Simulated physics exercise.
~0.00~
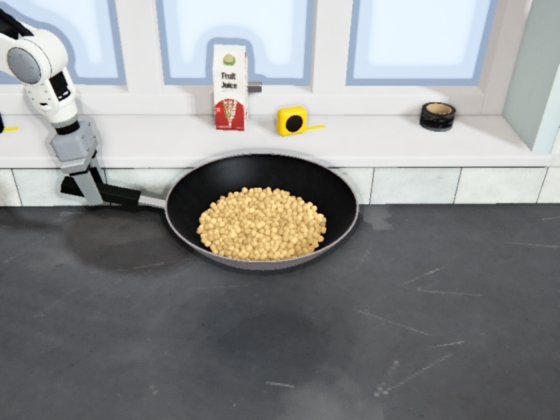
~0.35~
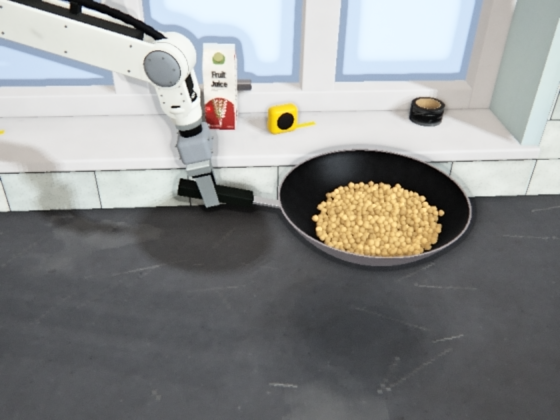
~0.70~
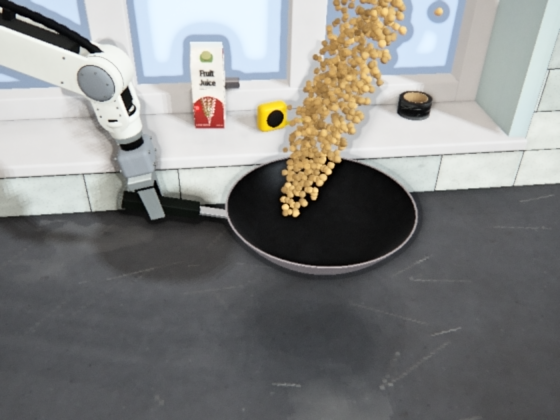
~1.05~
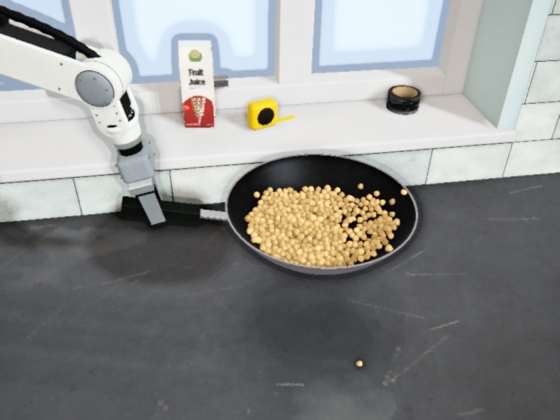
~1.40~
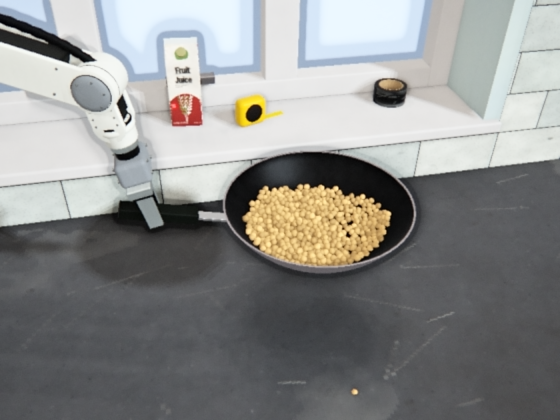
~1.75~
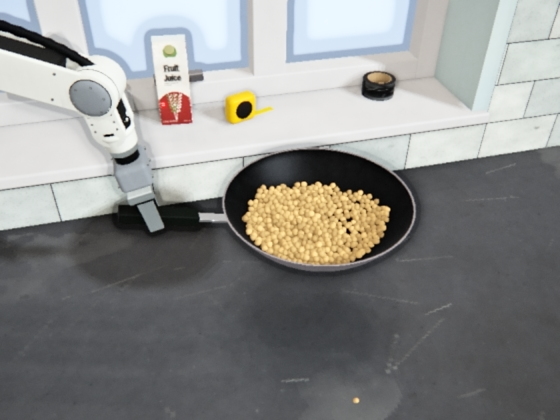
On a dark, scratched countertop below a windowsill holding a juice carton, a yellow tape measure and a roll of tape, a white robot arm grips a black frying pan heaped with dried chickpeas. The arm carries the pan to the right, the heap still inside. It then moves back left as the chickpeas fly high above the pan in a long, slanting stream. They fall back and spread across the pan, while a single one lands on the counter in front. The arm holds still, with nearly all the chickpeas in the pan.
